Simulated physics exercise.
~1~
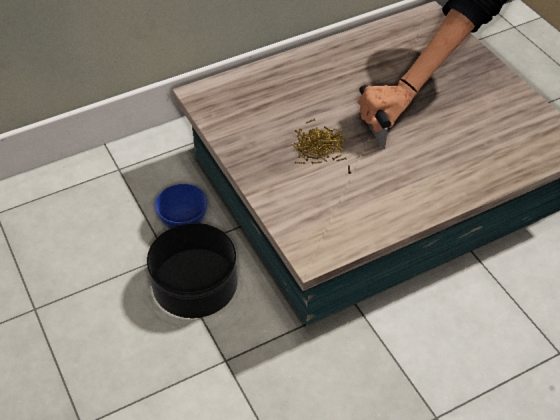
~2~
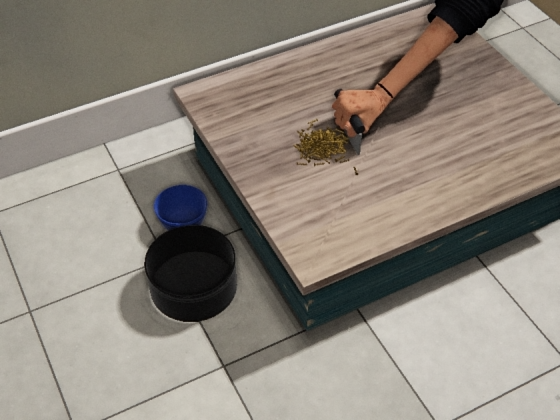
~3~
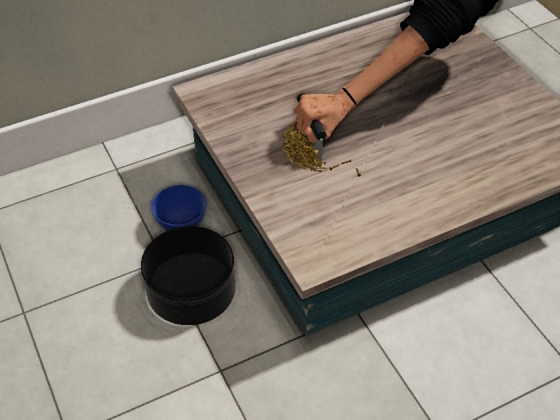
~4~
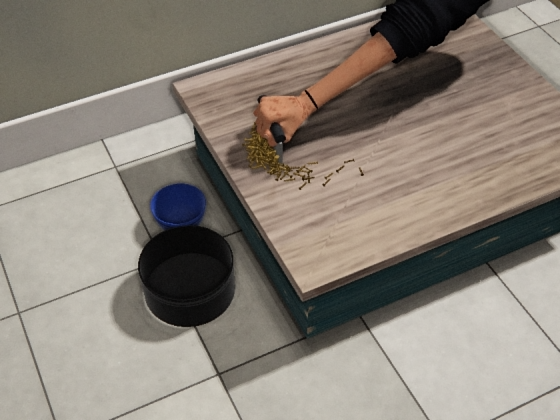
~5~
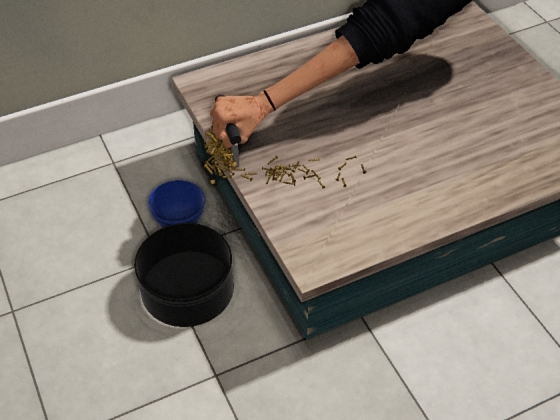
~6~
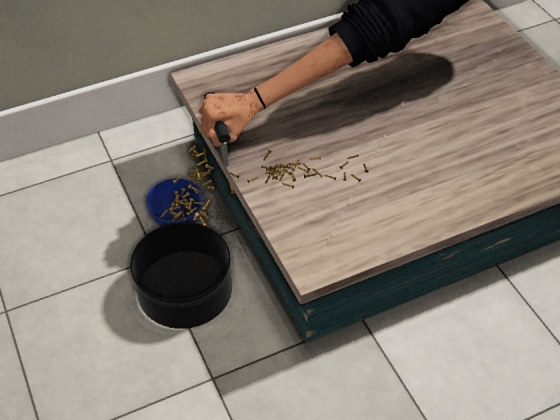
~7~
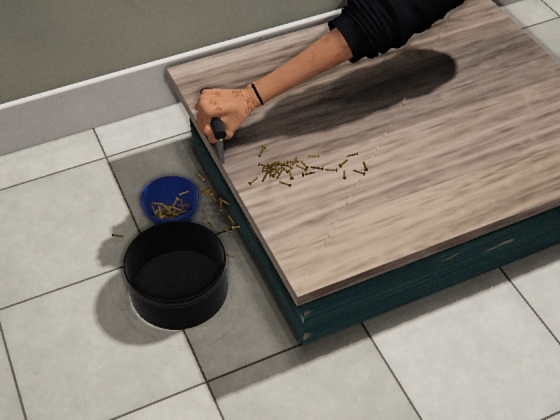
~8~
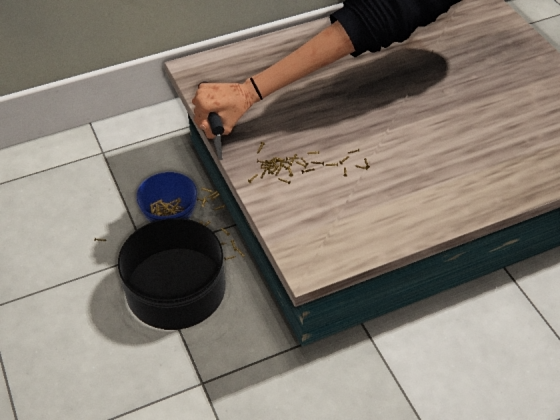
The clip opens on a low, wood-topped platform with dark green sides, where a hand holds a scraper beside a small pile of brass-coloured screws. On the tiled floor to the left sit a blue bowl and a black pot. The hand pushes the pile leftward, and some screws trail out behind the blade. At the left edge the front screws spill over, and the scraper stops there. Some land in the blue bowl while others miss and scatter on the tiles. At the end, a loose scatter remains on top and the black pot stays empty.
